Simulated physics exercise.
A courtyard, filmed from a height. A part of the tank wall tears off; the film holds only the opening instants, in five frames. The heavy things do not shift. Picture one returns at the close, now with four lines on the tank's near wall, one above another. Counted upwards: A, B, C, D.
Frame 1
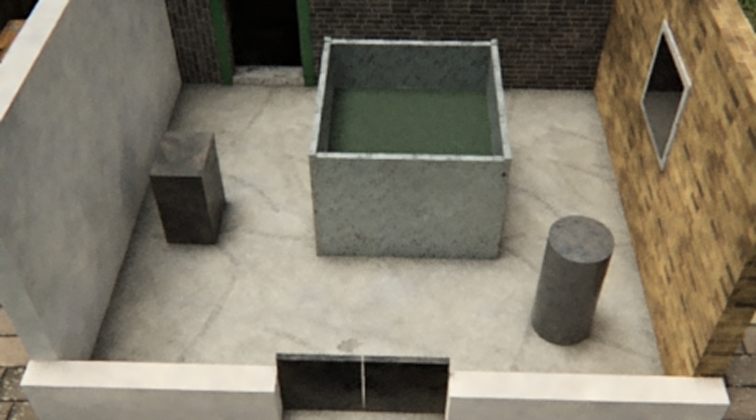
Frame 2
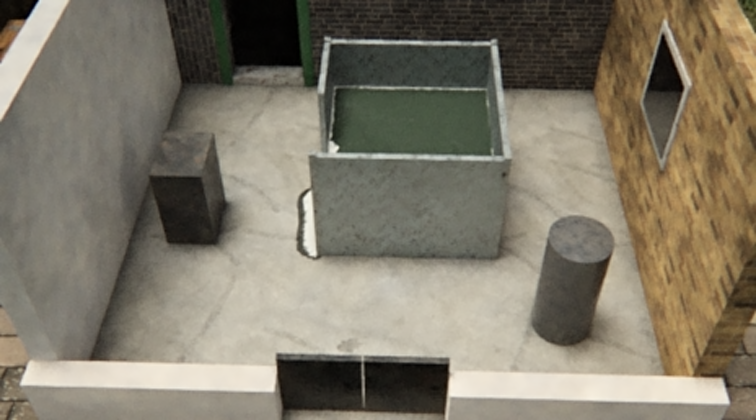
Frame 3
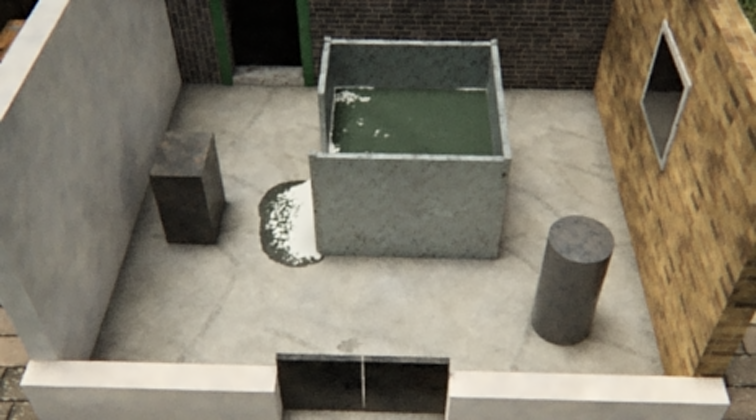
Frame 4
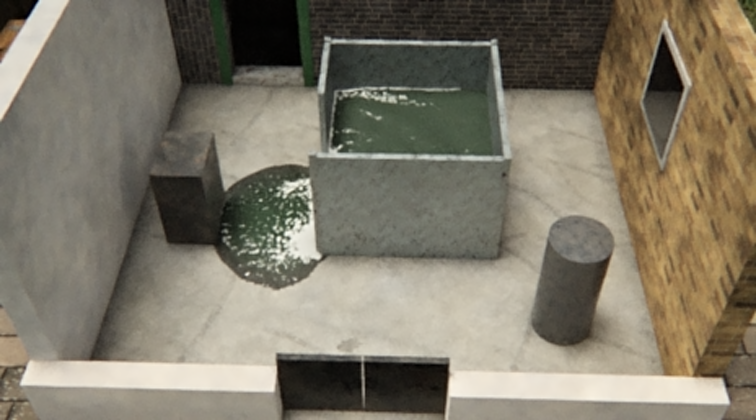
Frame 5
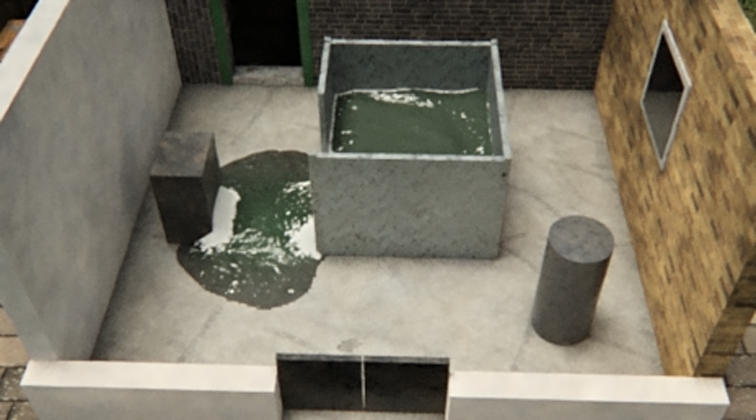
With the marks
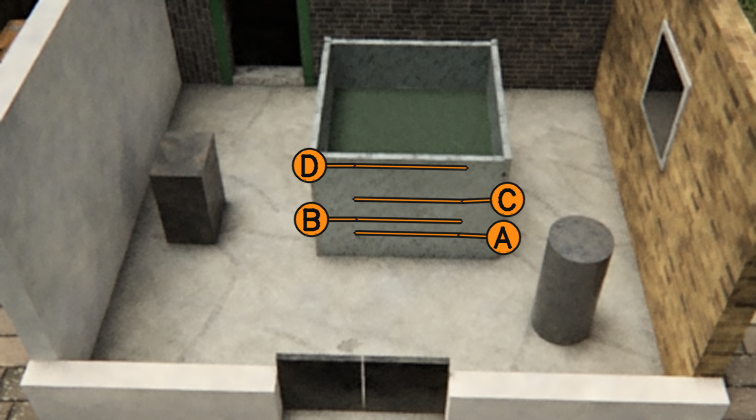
The footage shows, from above, a walled courtyard with a tank of dark green water, which pours out from the tank's left side, foaming white, and spreads across the pale floor, reaching and washing around a dark block.
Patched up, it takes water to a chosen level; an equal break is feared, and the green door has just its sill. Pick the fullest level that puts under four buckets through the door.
Choose B.
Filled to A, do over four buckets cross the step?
No, that is safe.
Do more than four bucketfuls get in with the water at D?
Yes, it does.
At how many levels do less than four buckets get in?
Two of them.
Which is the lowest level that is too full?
That is level C.
In orange, A at (407, 233); B at (408, 220); C at (408, 200); D at (409, 166); from the bottom up A, B, C, D.
With A, nothing gets over.
With B, a bucket or two gets in.
With C, about 10 bucketfuls get in.
With D, dozens of bucketfuls pour in.
